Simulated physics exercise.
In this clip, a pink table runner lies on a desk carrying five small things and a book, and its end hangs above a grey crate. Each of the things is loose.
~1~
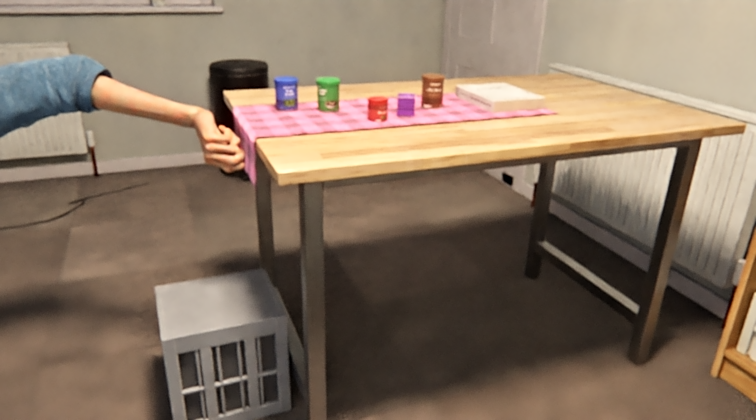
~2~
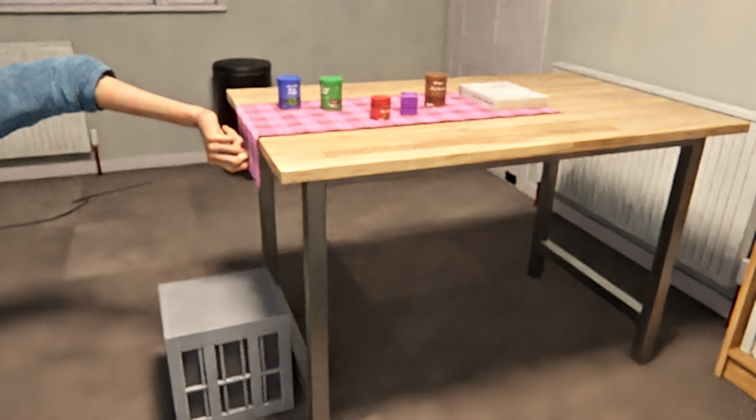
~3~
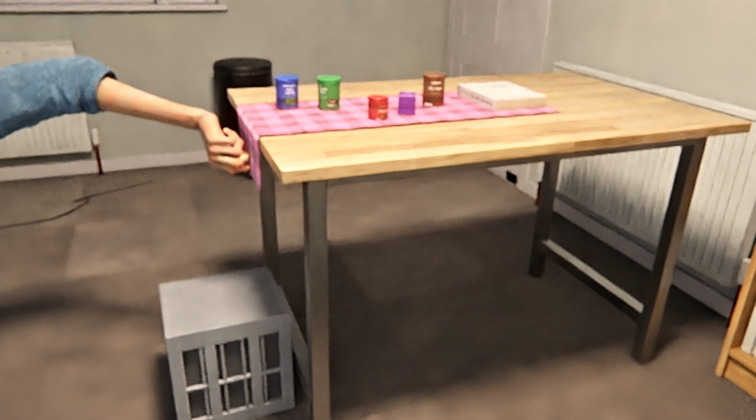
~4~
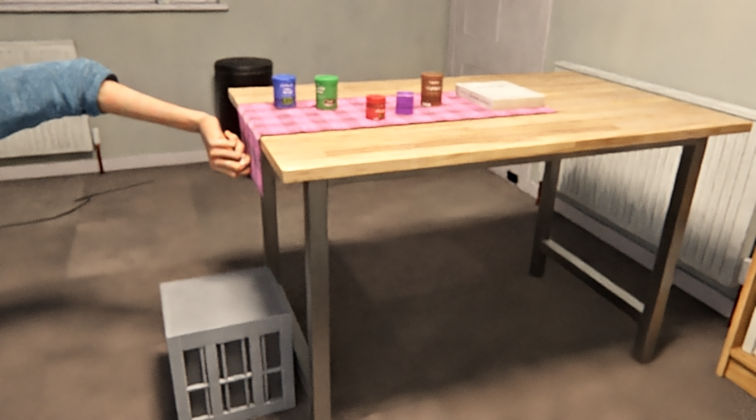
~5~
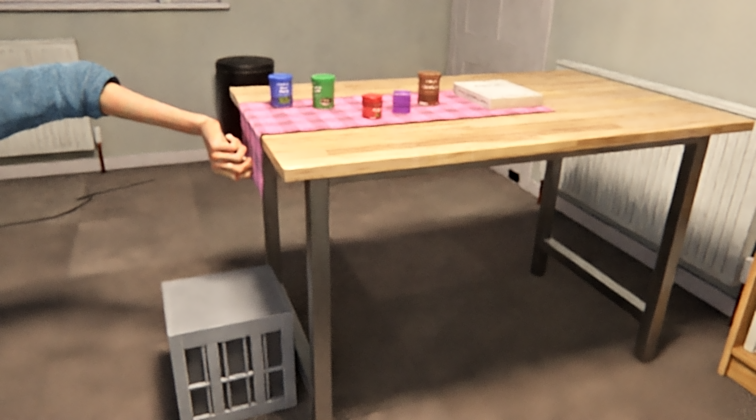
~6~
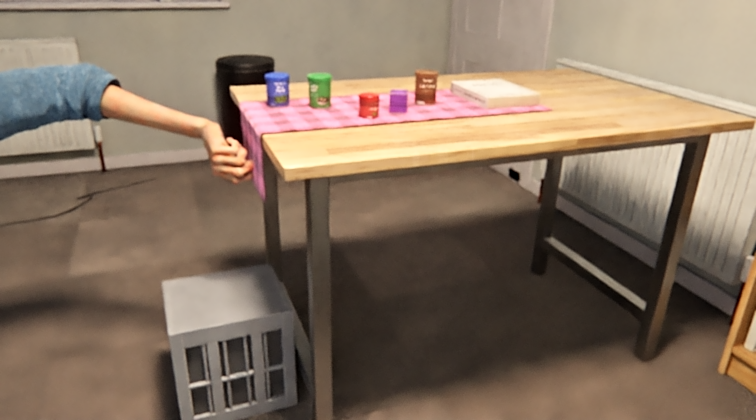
In a room with radiators, a hand at the left end of a desk draws a pink checked runner slightly down above a grey crate, and the cans, red pot and purple cube shift slightly left with the cloth.
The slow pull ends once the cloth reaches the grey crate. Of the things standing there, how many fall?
Three of them.
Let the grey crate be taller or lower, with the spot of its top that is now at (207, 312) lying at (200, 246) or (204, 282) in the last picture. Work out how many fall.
In that event, 1 and 2.
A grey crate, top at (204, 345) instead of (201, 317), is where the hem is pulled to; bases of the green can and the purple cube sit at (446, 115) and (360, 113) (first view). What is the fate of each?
In the end the green can is still on top and the purple cube is no longer on top.
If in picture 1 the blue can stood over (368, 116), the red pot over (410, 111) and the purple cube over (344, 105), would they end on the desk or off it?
Blue can dropped, red pot kept, purple cube dropped.
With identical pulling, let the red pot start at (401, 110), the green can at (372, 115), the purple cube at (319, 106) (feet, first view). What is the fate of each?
Result - red pot still up, green can down, purple cube down.
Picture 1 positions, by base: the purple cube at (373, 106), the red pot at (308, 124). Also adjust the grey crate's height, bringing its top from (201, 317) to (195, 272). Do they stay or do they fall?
The purple cube ends up still on top and the red pot ends up off the top.
Soon after, hem near (256, 254); blue can and green can gone.
Then, hem on the crate; blue can, green can and red pot gone.
At rest, hem on the crate; blue can, green can and red pot gone. Over the edge go three.
